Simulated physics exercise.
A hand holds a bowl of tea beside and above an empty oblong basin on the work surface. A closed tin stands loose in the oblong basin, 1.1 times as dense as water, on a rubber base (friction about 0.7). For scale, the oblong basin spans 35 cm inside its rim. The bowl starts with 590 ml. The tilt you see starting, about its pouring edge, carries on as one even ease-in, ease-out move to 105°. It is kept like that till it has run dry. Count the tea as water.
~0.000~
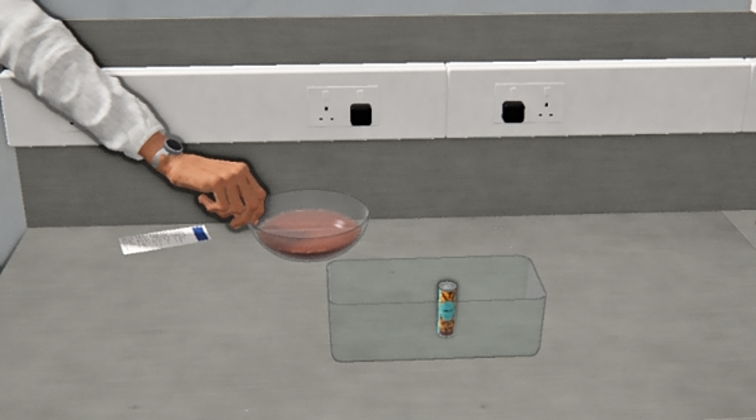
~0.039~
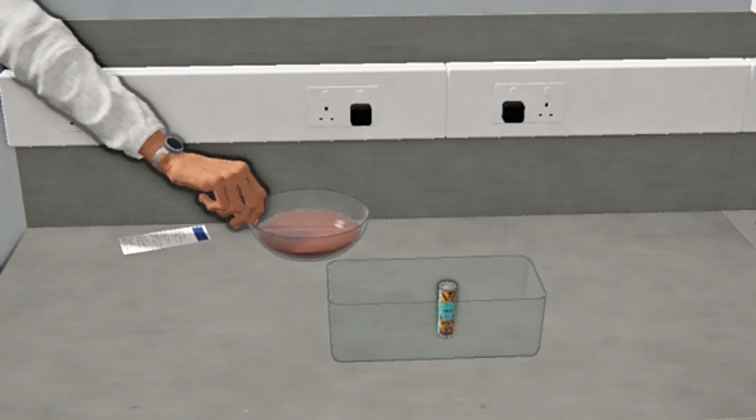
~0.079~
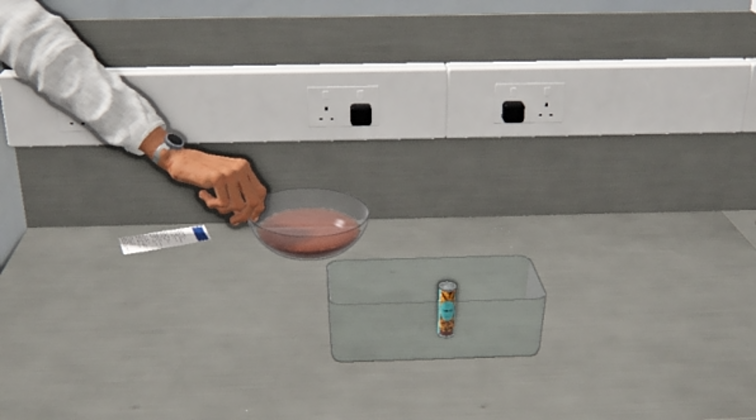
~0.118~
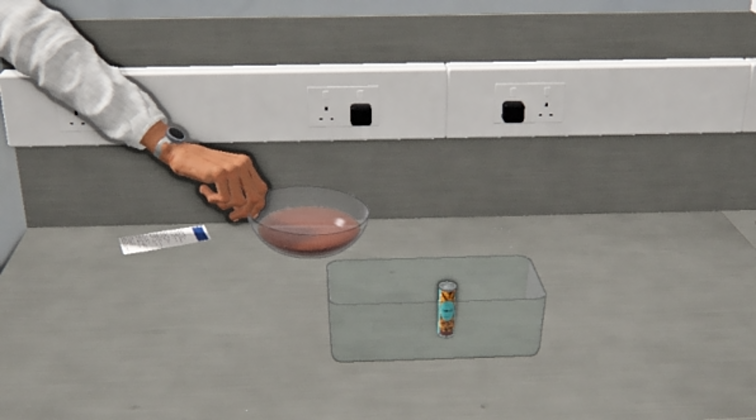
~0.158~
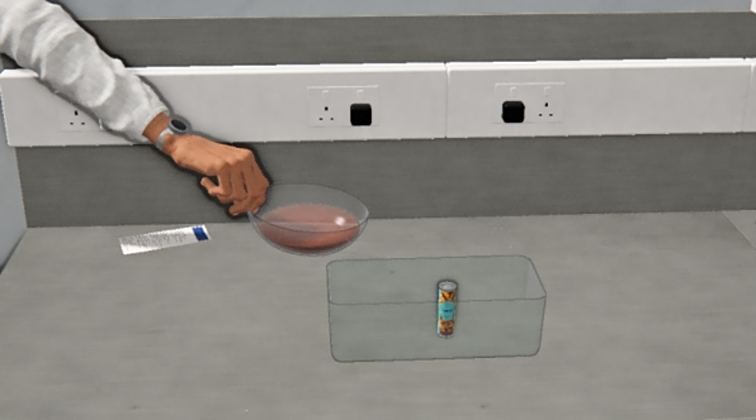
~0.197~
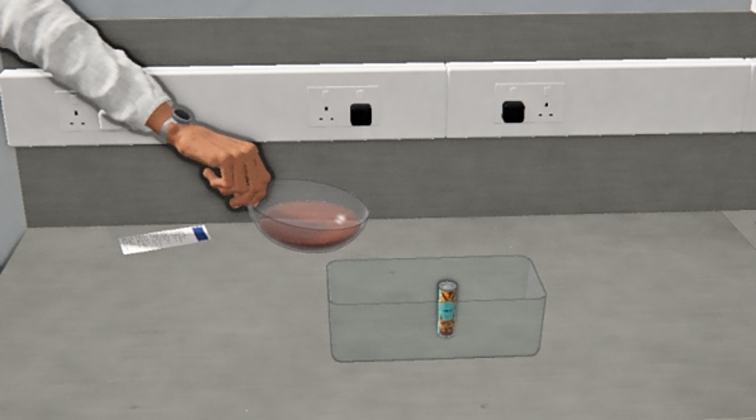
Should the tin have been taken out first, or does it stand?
It goes over.
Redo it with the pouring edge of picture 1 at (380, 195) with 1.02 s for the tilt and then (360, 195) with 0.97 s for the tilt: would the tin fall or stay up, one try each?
First it goes over; then it goes over.
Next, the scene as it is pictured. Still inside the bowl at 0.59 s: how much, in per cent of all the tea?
Near 46 in a hundred.
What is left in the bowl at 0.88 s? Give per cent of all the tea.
Near 0 in a hundred.
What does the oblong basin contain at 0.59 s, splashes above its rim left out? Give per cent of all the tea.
About 4 per cent.
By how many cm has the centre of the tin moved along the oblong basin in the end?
Some 6.5 cm.
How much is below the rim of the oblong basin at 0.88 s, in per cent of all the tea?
About 88 per cent.
After 0.59 s the tilt is 67° and 46 per cent is still to pour; the tin stands where it began.
After 0.88 s the tilt is 101° and 0 per cent is still to pour; the tin leans 24°.
After 1.17 s the tilt is 105° and 0 per cent is still to pour; the tin lies on its side.
After 1.50 s the tilt is 105° and 0 per cent is still to pour; the tin lies on its side.
In the end the tin lies on its side.
